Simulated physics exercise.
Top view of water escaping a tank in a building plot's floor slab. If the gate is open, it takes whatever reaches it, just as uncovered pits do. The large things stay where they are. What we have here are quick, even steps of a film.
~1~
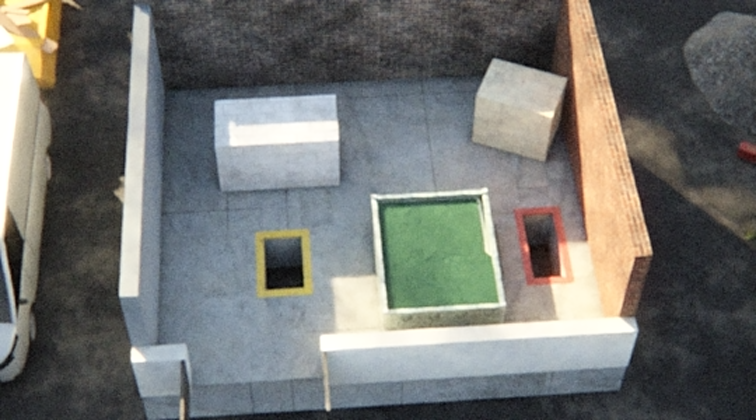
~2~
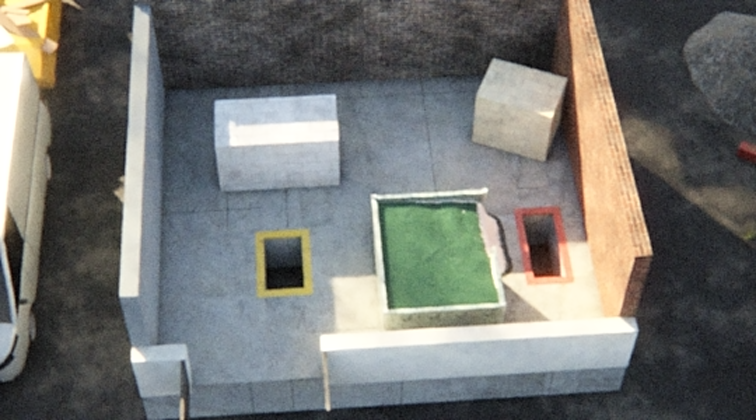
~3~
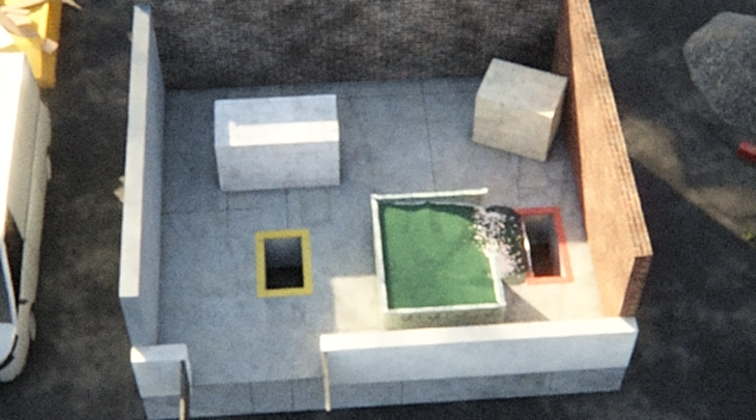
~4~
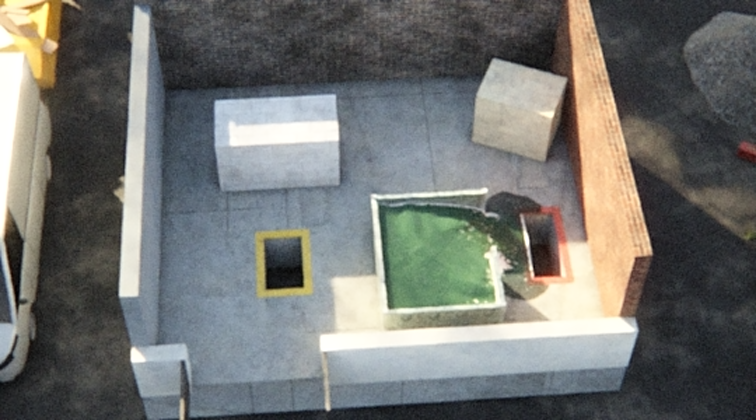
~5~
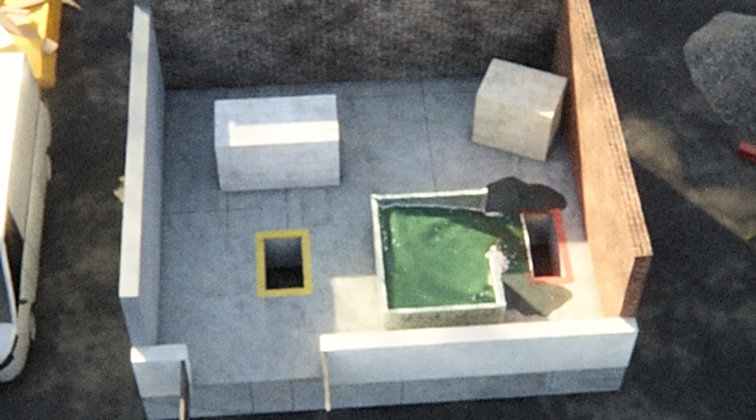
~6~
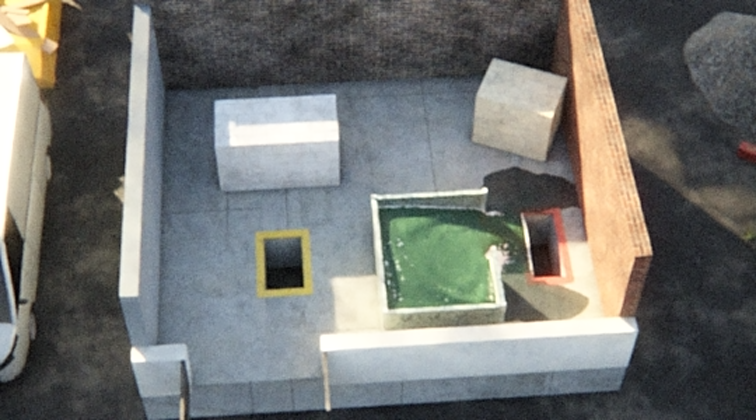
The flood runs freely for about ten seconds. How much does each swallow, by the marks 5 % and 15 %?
Result: The gate ends up with a tiny portion - beneath five per cent, the yellow pit ends up with a tiny portion - beneath five per cent, the red pit ends up with a large portion - topping fifteen per cent.
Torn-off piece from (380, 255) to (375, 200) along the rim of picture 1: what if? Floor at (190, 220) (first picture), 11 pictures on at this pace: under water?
Submerged.
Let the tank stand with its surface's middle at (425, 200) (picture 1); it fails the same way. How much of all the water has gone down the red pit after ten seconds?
Share for the red pit - 45 in a hundred.
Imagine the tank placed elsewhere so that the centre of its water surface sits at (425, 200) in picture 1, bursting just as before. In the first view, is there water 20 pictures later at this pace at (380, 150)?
Location check: Waterlogged.
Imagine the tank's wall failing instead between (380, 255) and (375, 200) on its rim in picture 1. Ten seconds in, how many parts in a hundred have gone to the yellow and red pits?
In percent: Yellow 50, red 0.
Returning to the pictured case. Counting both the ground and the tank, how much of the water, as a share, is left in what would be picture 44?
About 38 per cent.
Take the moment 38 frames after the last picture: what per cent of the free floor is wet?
Some 25 per cent.
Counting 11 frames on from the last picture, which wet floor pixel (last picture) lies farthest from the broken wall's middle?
The front tops out at about (544, 80).
A moment on, water covers 10 % of the floor; the gate 0 %, the yellow pit 0 %, the red pit 20 %.
Next, water covers 10 % of the floor; the gate 0 %, the yellow pit 0 %, the red pit 33 %.
Then, water covers 10 % of the floor; the gate 0 %, the yellow pit 0 %, the red pit 47 %.
Later, water covers 25 % of the floor; the gate 0 %, the yellow pit 0 %, the red pit 62 %.
In the end, water covers 30 % of the floor; the gate 0 %, the yellow pit 0 %, the red pit 73 %.
